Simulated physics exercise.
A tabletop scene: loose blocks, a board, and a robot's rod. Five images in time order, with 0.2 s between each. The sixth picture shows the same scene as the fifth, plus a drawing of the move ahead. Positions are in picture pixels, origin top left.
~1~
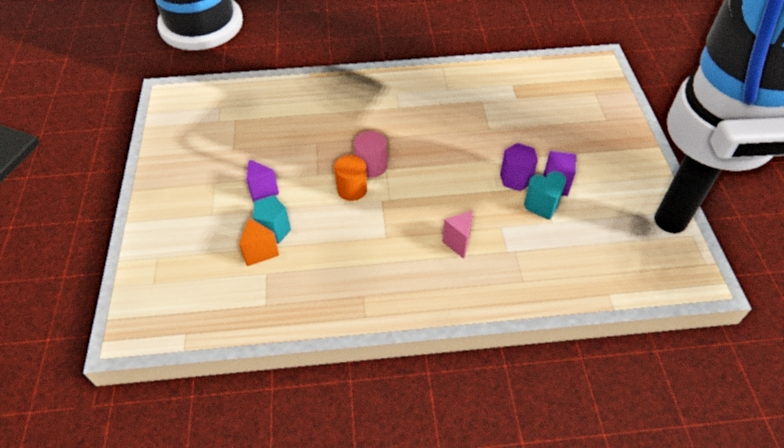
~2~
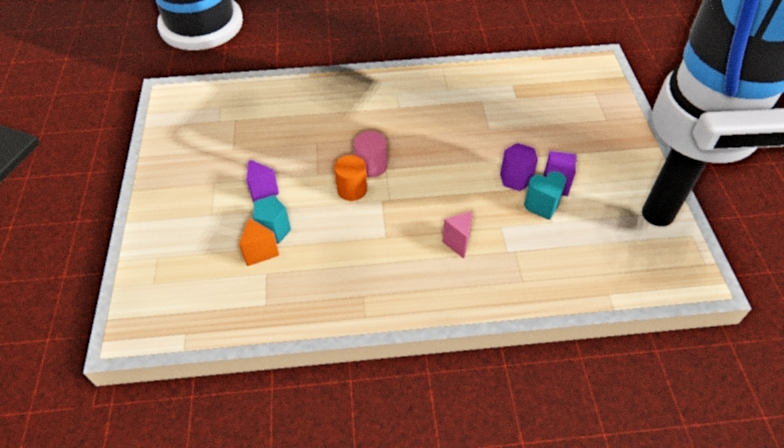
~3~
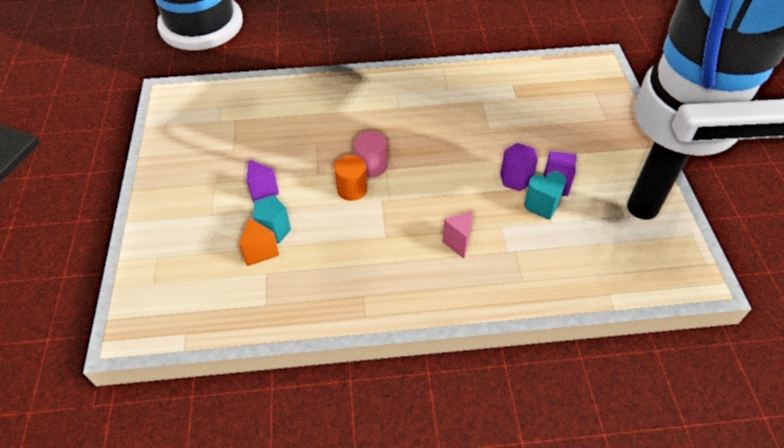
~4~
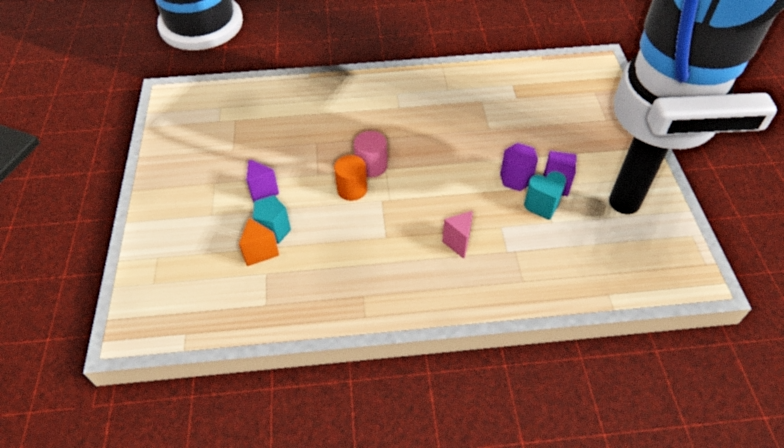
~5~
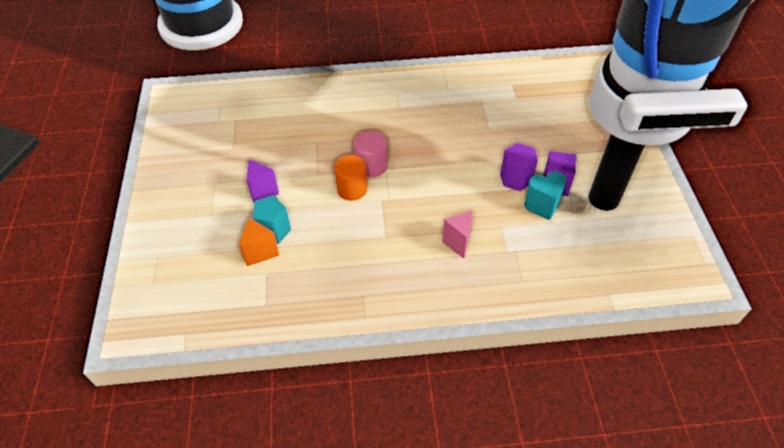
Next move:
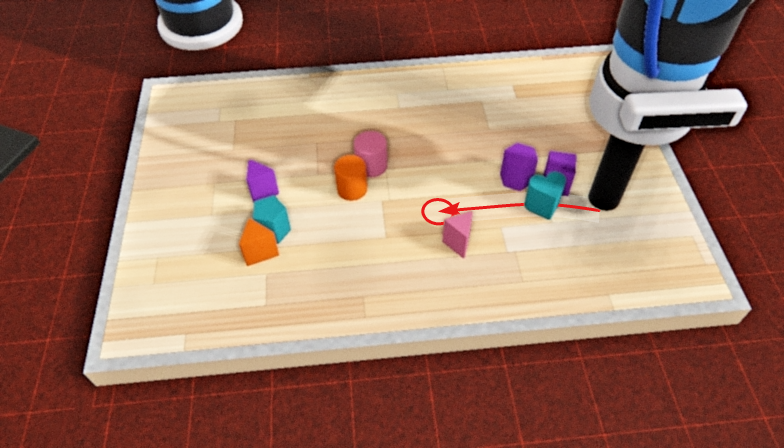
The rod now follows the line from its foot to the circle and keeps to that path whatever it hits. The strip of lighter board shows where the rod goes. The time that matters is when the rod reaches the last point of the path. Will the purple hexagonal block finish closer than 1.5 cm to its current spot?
Going by the path, yes.
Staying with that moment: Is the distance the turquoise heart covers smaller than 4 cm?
No, that is not how it ends up.
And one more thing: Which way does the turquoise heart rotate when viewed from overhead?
It turns round anticlockwise.
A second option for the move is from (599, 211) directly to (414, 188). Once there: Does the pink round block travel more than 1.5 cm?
No
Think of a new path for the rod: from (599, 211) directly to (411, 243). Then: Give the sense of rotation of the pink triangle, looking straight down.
Looking down: Anticlockwise.
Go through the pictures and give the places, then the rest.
Lower end of the rod at (670, 221), tops of blocks, purple hexagonal block at (521, 155), turquoise heart at (549, 183), purple four-sided block at (563, 162), in the first picture.
Rod at (658, 215), blocks as before, in the second picture.
Rod at (642, 208), blocks as before, in the third picture.
Rod at (624, 203), blocks as before, in the fourth picture.
Rod at (604, 199), purple hexagonal block at (521, 155), turquoise heart at (549, 183), purple four-sided block at (563, 162), in the fifth picture.
The drawn path runs from (599, 211) over (545, 204) and (491, 207) to (438, 212).
On the path given first. One third of the way, rod at (547, 193); turquoise heart at (521, 183), turned 30° anticlockwise; purple four-sided block at (558, 158).
Two thirds of the way, rod at (492, 196); turquoise heart at (465, 186), turned 35° anticlockwise; purple four-sided block at (558, 158).
At the end, rod at (439, 200); purple hexagonal block not moved; turquoise heart at (410, 191), turned 35° anticlockwise; purple four-sided block at (558, 158).
